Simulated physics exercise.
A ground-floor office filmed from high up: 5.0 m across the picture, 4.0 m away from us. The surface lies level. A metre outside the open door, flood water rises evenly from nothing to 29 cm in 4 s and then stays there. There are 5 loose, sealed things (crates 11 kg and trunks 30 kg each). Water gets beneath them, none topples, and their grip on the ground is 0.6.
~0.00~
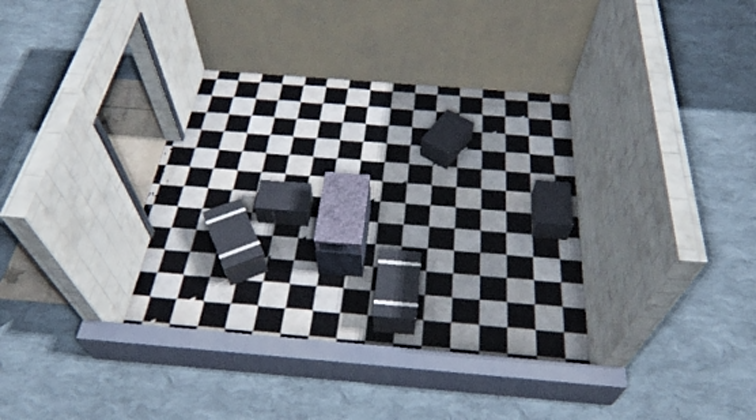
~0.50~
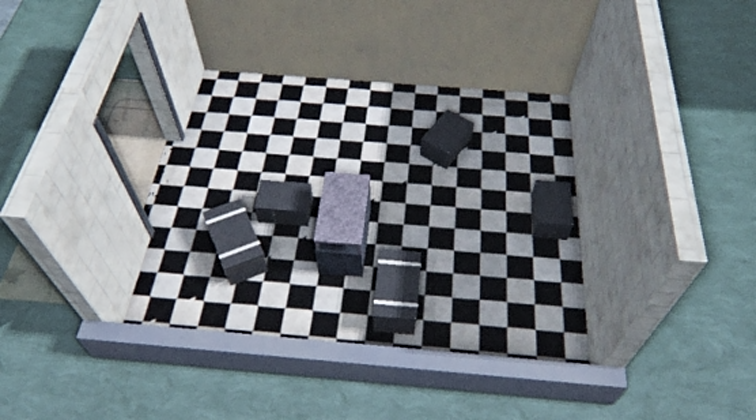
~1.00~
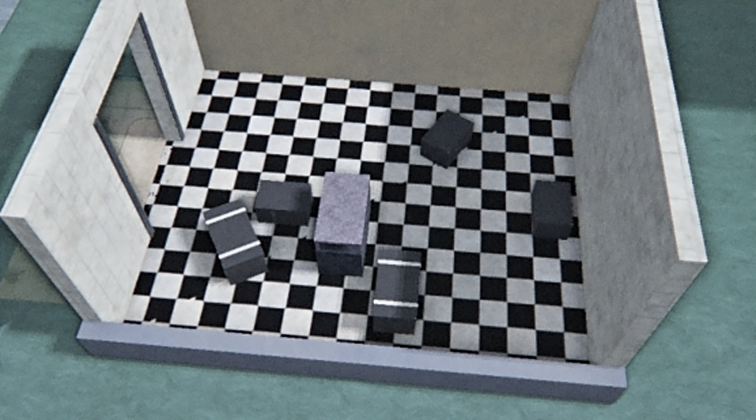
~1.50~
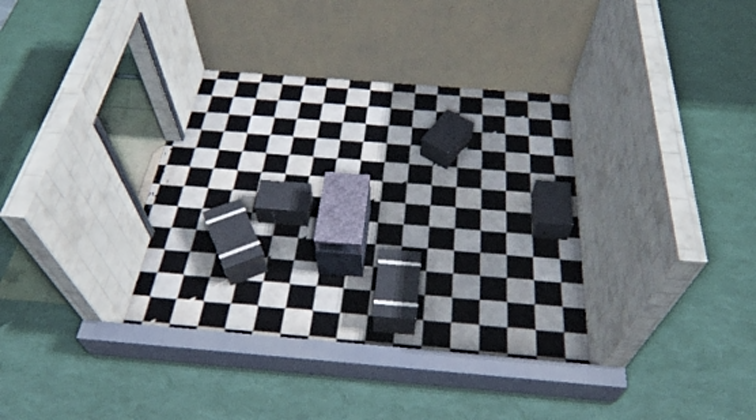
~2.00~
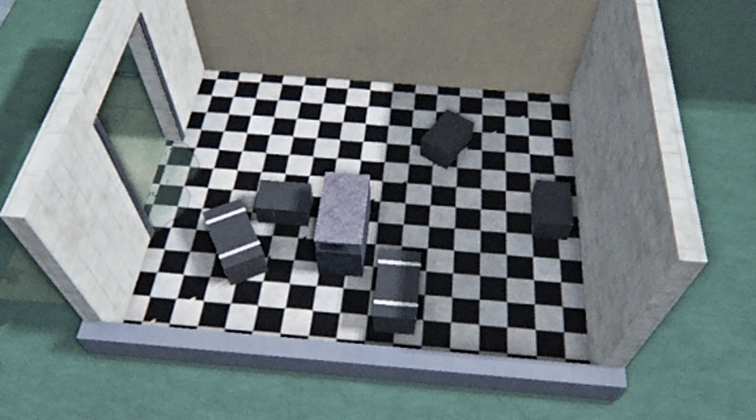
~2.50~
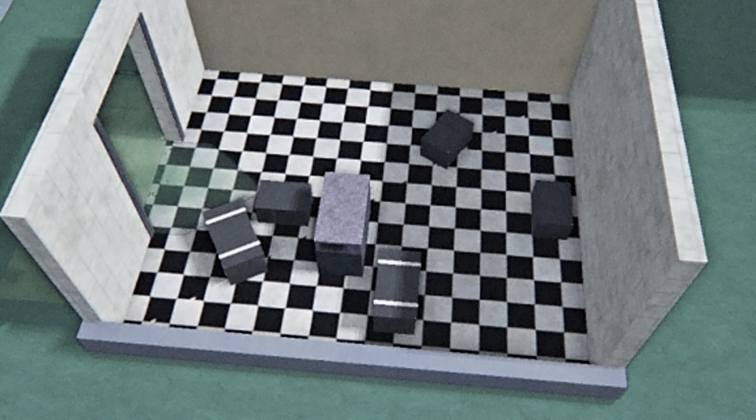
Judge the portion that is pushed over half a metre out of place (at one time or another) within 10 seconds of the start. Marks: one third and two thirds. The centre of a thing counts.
That comes to two thirds or more.
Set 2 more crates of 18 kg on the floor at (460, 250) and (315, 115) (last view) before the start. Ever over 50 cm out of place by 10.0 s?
In turn: Under, more.
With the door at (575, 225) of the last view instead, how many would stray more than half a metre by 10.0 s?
Then 5.
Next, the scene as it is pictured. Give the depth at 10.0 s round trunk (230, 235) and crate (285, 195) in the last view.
About 11 and 11 cm.
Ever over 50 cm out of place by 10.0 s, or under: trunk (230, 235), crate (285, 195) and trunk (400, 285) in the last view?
In that order: Past it, more, under.
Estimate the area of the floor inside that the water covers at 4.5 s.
Roughly 9.5 m2.
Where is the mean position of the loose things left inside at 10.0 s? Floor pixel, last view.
Around (404, 279).
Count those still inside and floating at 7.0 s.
2 of them.
After 3.5 s 0 of 5 are over 50 cm from their spots; 0 afloat.
After 4.5 s 0 of 5 are over 50 cm from their spots; 0 afloat.
After 7.0 s 3 of 5 are over 50 cm from their spots; 2 afloat.
After 10.0 s 4 of 5 are over 50 cm from their spots, and 4 have been at some point; 5 afloat.
